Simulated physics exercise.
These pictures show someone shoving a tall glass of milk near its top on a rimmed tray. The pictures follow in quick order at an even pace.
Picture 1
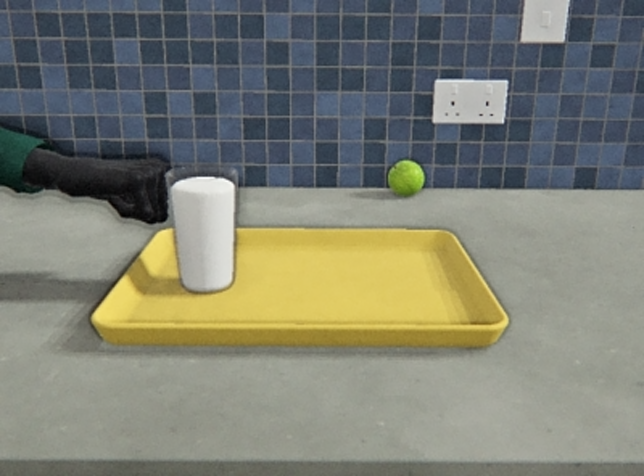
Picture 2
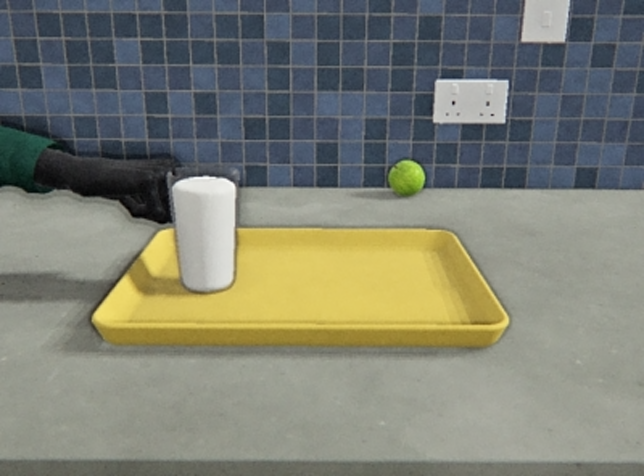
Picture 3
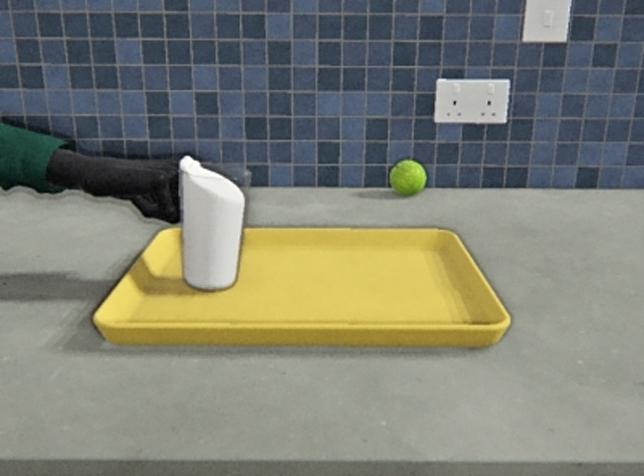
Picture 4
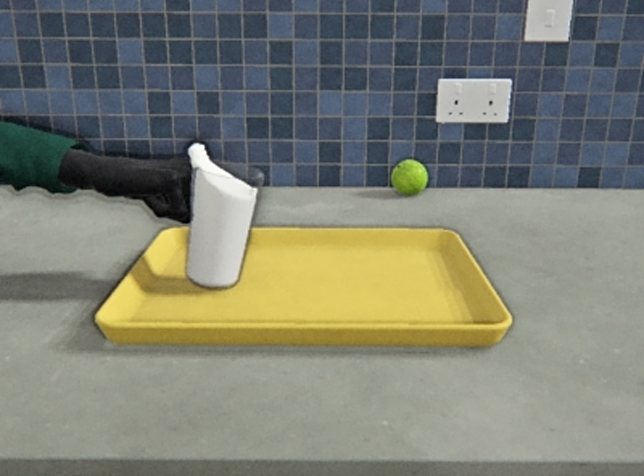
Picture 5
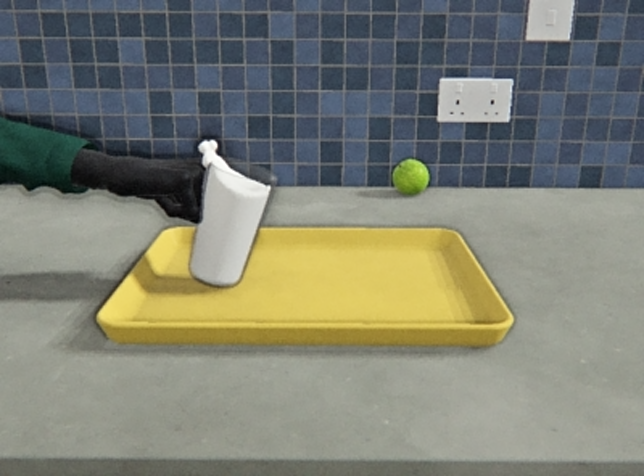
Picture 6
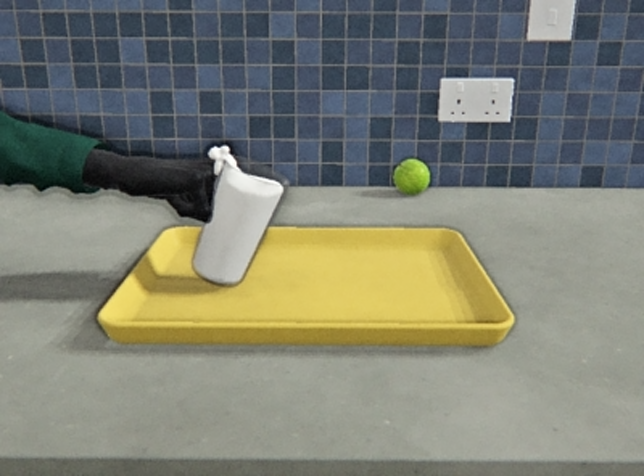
Tall glass of milk leaning further to the right on a yellow tray as a black-gloved hand pushes near its top.
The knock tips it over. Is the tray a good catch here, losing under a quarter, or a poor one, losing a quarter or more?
A poor one.
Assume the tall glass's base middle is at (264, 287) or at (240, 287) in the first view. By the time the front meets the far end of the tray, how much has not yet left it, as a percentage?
In order, close to 75 and 75 percent.
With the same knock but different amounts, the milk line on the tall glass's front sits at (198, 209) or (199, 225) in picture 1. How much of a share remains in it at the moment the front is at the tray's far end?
First fill near 65 percent, second near 70 percent.
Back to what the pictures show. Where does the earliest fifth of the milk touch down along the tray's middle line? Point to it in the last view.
Roughly at pixel (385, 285) in the last picture.
A moment on, the tall glass is falling and 93 per cent is in the glass, 1 on the tray and 6 above or beyond its rim.
Next, the tall glass lies on its side and 57 per cent is in the glass, 40 on the tray and 3 above or beyond its rim.
Then the tall glass lies on its side and 34 per cent is in the glass, 40 on the tray and 26 above or beyond its rim.
Later the tall glass lies on its side and 19 per cent is in the glass, 43 on the tray and 38 above or beyond its rim.
Finally, 62 per cent is held by tray and glass, 38 is off the tray.
